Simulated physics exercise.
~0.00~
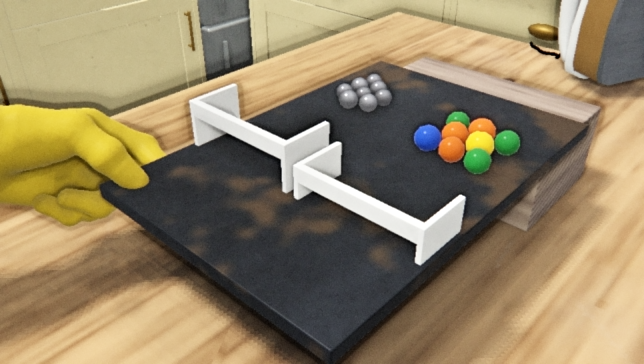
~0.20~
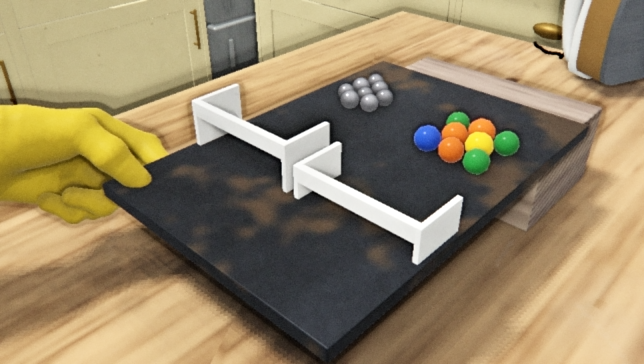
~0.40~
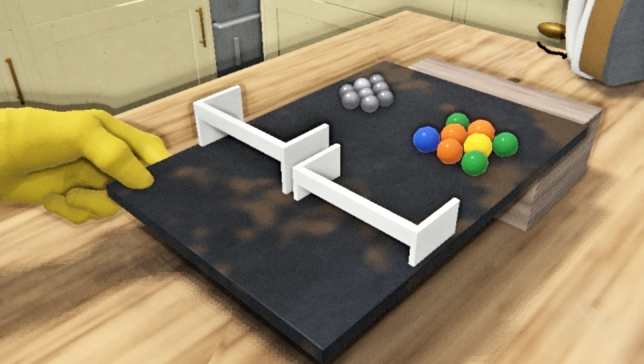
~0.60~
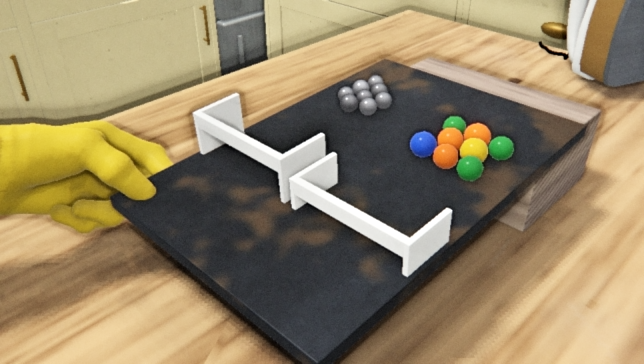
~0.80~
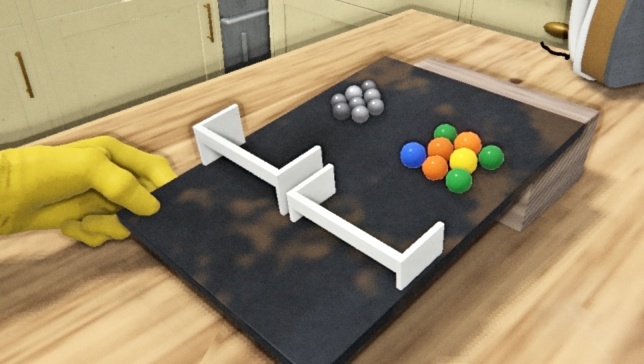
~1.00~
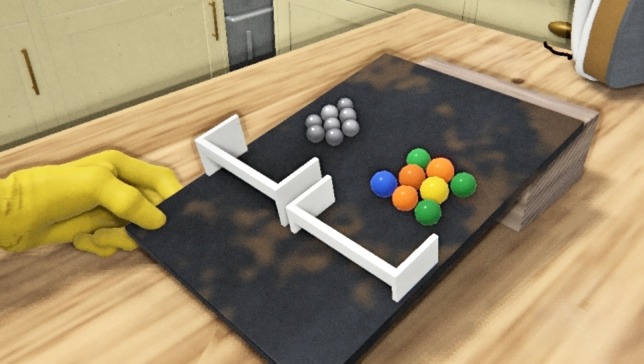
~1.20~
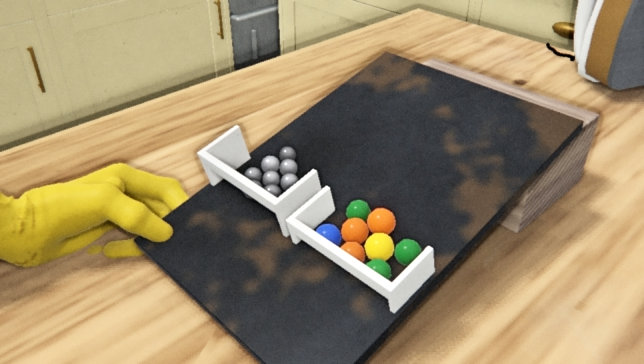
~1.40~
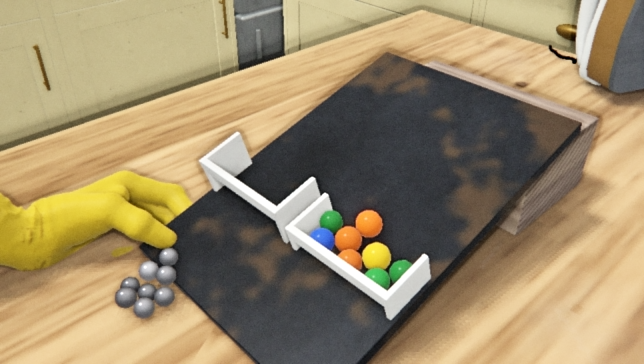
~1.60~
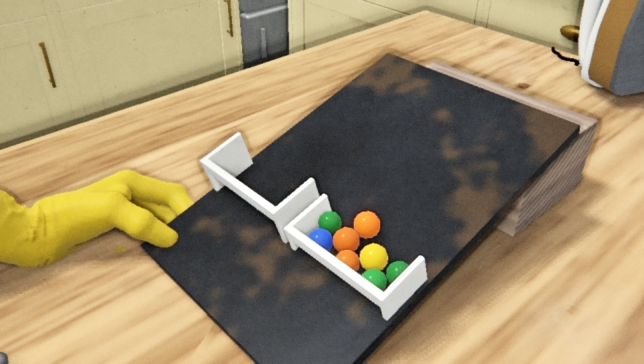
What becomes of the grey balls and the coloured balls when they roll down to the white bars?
The small grey balls pass through the slot under their bar and roll off the board. The larger coloured balls cannot fit through and stay gathered behind theirs.
